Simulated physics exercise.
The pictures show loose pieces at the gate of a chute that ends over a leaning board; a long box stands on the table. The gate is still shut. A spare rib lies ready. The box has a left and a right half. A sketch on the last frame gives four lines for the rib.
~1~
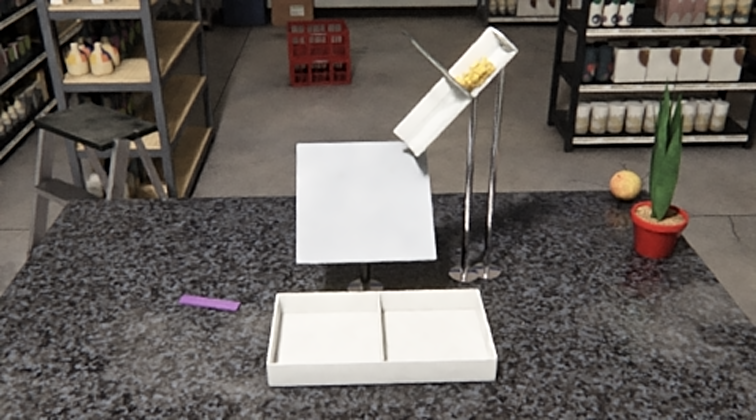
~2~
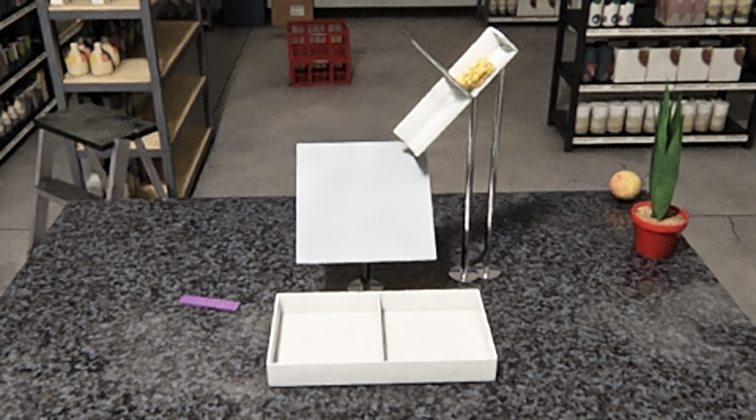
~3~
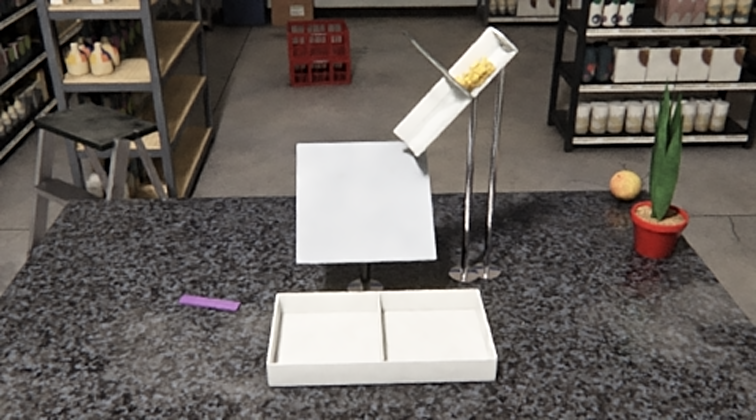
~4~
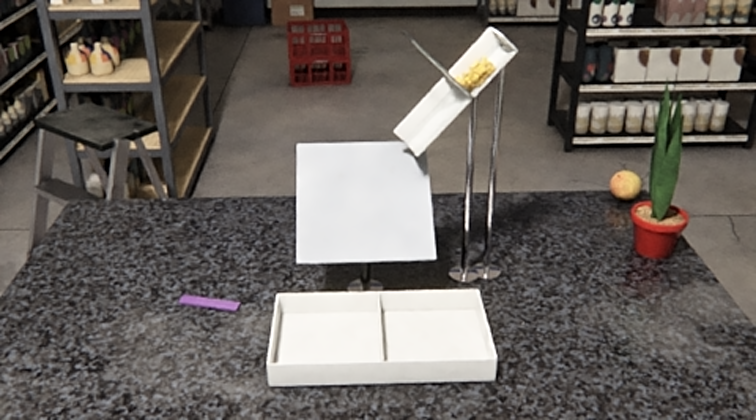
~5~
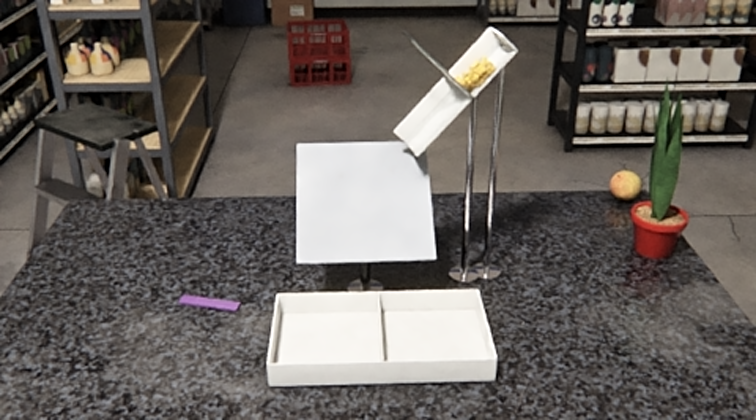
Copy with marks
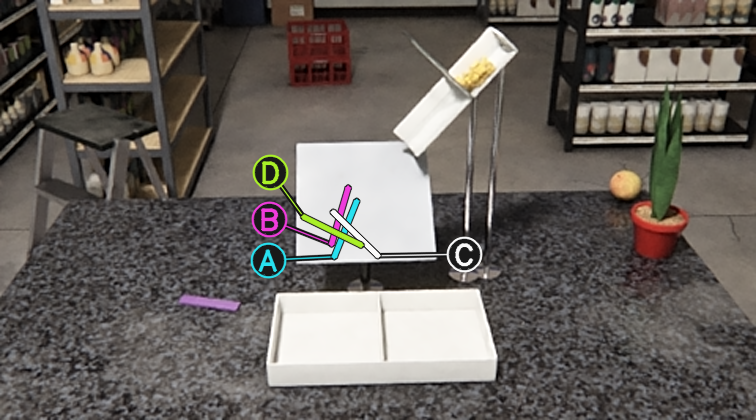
A white tilted chute holds yellow puffs above a leaning board and divided box, all motionless.
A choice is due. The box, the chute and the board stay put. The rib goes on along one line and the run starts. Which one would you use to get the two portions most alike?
D beats the others.
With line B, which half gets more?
More lands on the left.
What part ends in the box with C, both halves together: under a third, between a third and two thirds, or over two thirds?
Line C gives over two thirds.
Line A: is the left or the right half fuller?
The left half.
On the marked copy, line A from (356, 201) to (334, 256); line B from (348, 187) to (331, 244); line C from (333, 212) to (378, 255); line D from (303, 216) to (361, 245).
Choosing A, of what is caught, most in the left half, a small part in the right.
Choosing B, of what is caught, most in the left half, a small part in the right.
Choosing C, of what is caught, a stray few in the left half, nearly all in the right.
Choosing D, of what is caught, about half in the left half, about half in the right.
